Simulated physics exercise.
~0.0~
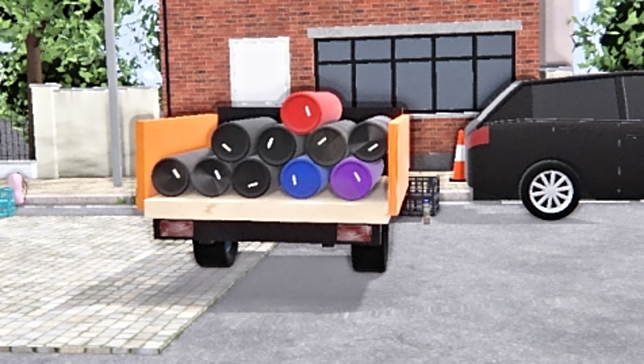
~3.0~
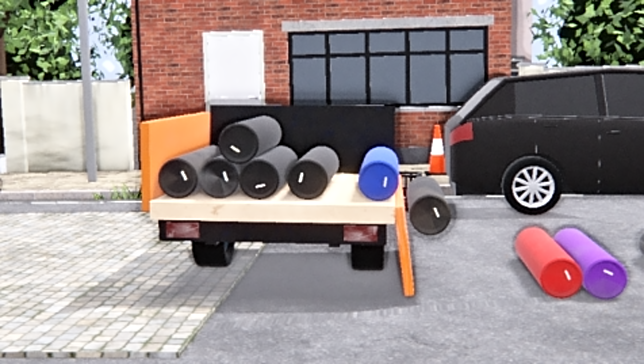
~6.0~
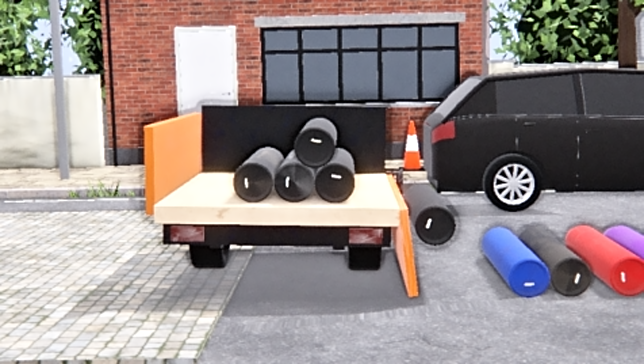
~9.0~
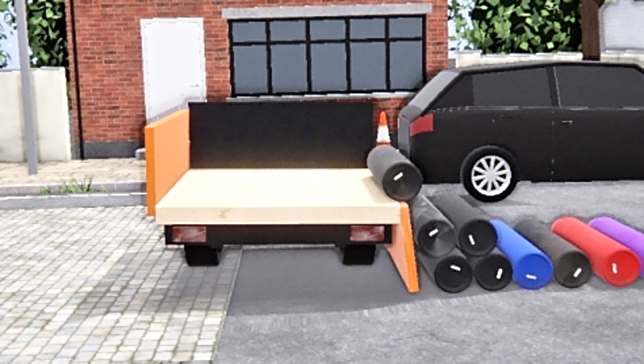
A stack of dark cylinders, with one red, one blue and one purple among them, sits on the flat deck of a trailer parked before a brick building. The orange board on the right drops and hangs down, and the pile spreads. Red and purple are soon on the ground to the right, while a dark one drops past the edge and blue nears it. Blue then lands beside them, leaving four dark cylinders bunched on the deck. These go over the right side too, and the deck ends empty, with all the cylinders heaped and lined up beside it near a black car.
